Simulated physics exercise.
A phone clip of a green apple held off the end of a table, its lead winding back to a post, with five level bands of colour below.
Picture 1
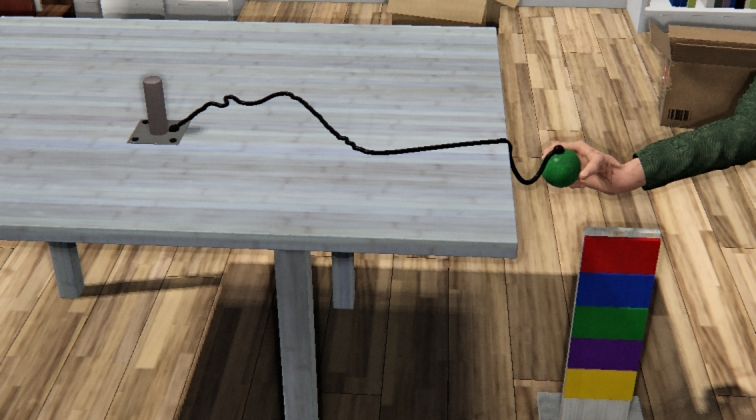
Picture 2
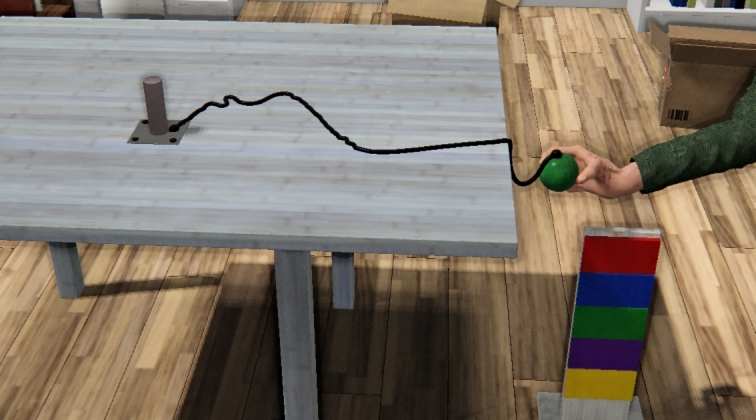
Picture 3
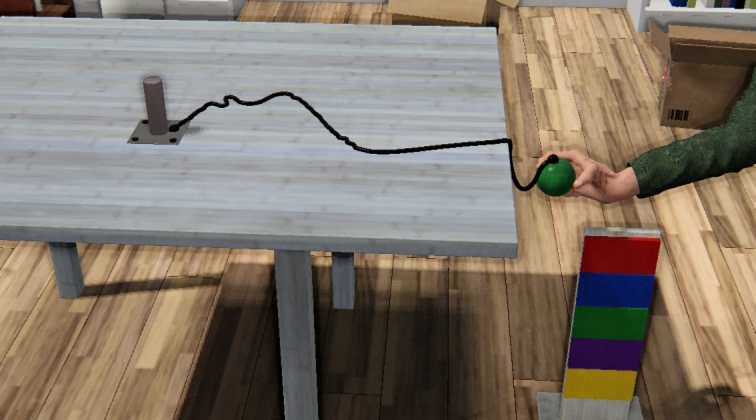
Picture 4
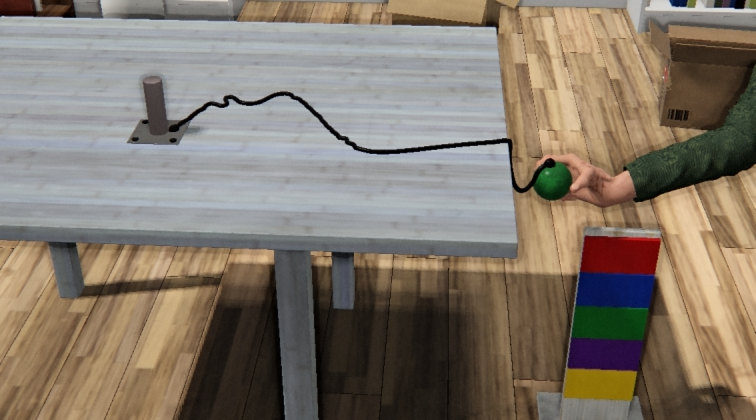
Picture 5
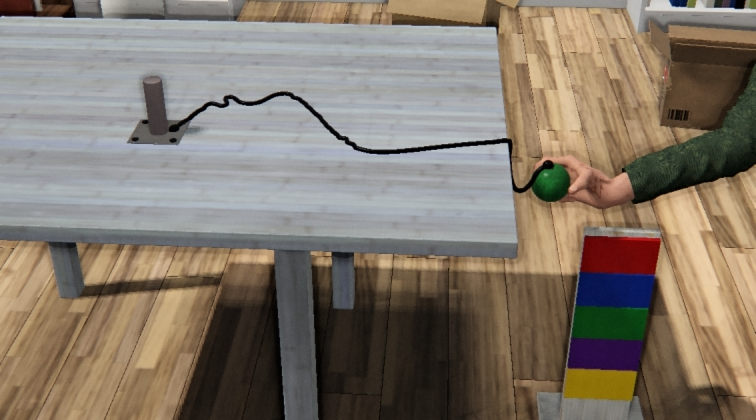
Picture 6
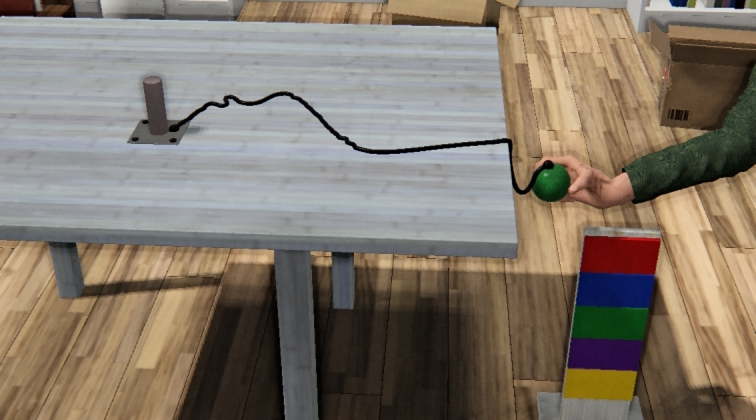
A hand holding a green ball on a black cord lowers it slightly beside the table.
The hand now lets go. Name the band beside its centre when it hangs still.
At purple.
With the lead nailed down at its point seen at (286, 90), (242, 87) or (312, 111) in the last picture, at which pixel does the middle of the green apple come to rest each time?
About (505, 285), (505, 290) and (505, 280).
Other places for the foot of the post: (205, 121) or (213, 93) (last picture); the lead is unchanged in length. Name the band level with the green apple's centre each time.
One after the other, yellow; yellow.
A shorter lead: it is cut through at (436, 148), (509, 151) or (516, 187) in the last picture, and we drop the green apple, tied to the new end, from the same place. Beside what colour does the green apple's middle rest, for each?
In that order: Above them all; blue; green.
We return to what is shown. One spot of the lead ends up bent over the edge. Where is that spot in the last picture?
It lies at about (356, 148).
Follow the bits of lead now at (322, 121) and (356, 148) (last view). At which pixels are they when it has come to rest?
They go to (437, 125) and to (506, 129).
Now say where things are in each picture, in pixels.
Green apple (561, 168); red (620, 257); blue (615, 291); green (610, 324); purple (605, 356); yellow (600, 386), in the first picture.
Green apple (559, 172); lead through (204, 109) (268, 98) (325, 123) (398, 152) (506, 144), in the second picture.
Green apple (556, 177), in the third picture.
Green apple (552, 181); lead through (204, 109) (268, 98) (325, 123) (398, 152) (506, 144), in the fourth picture.
Green apple (550, 183), in the fifth picture.
Green apple (550, 183); lead through (204, 109) (268, 98) (325, 123) (398, 152) (506, 144), in the sixth picture.
Soon after, apple near (462, 312); level with green.
Then, apple near (515, 349); level with purple.
At rest, apple near (486, 347); level with purple. Its centre hangs level with the purple band.
